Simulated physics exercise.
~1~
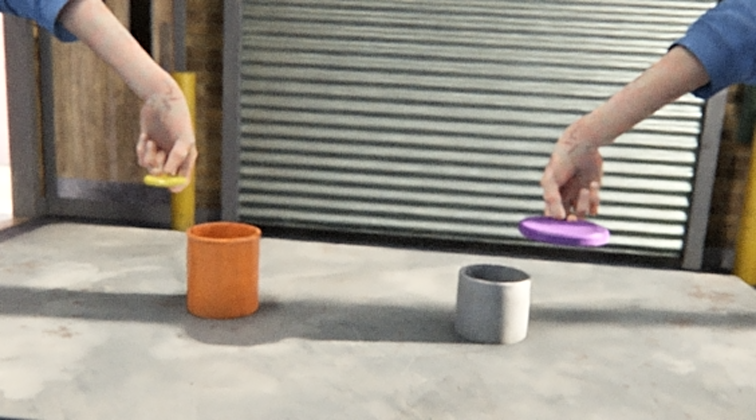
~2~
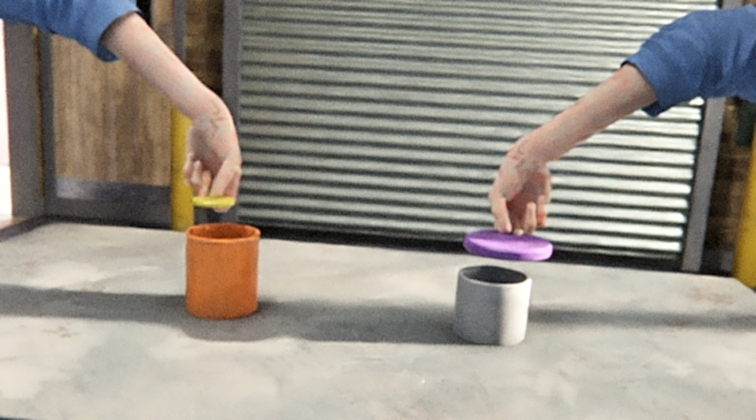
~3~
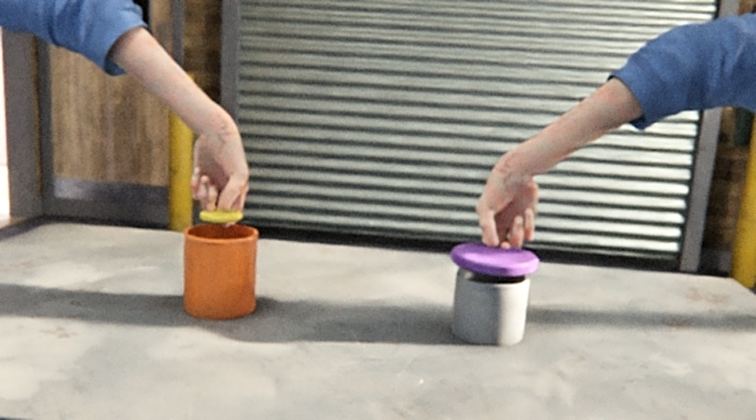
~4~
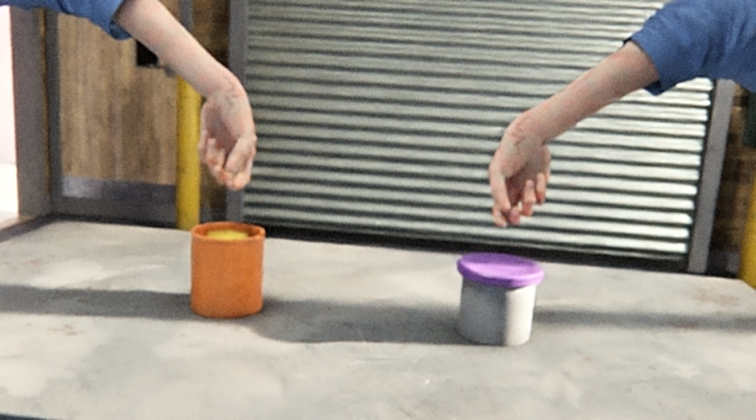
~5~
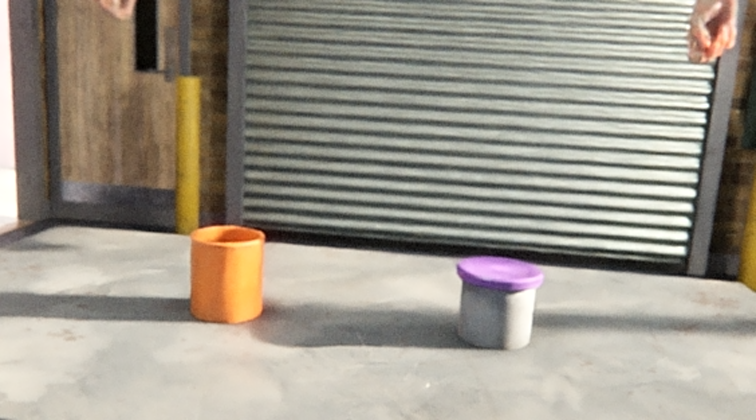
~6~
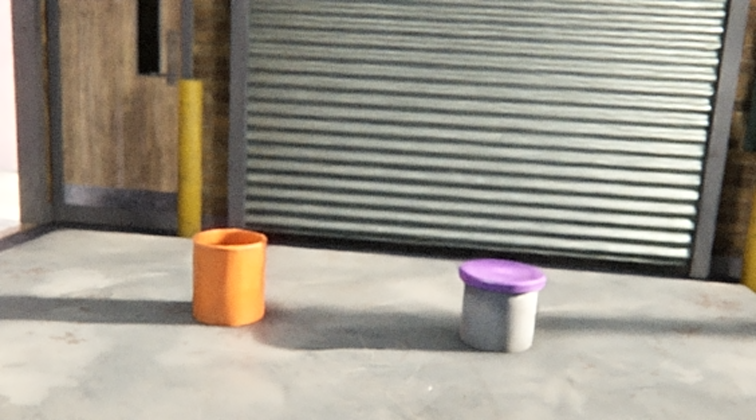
Two hands release discs; the yellow drops inside the orange cup, the purple covers the grey.
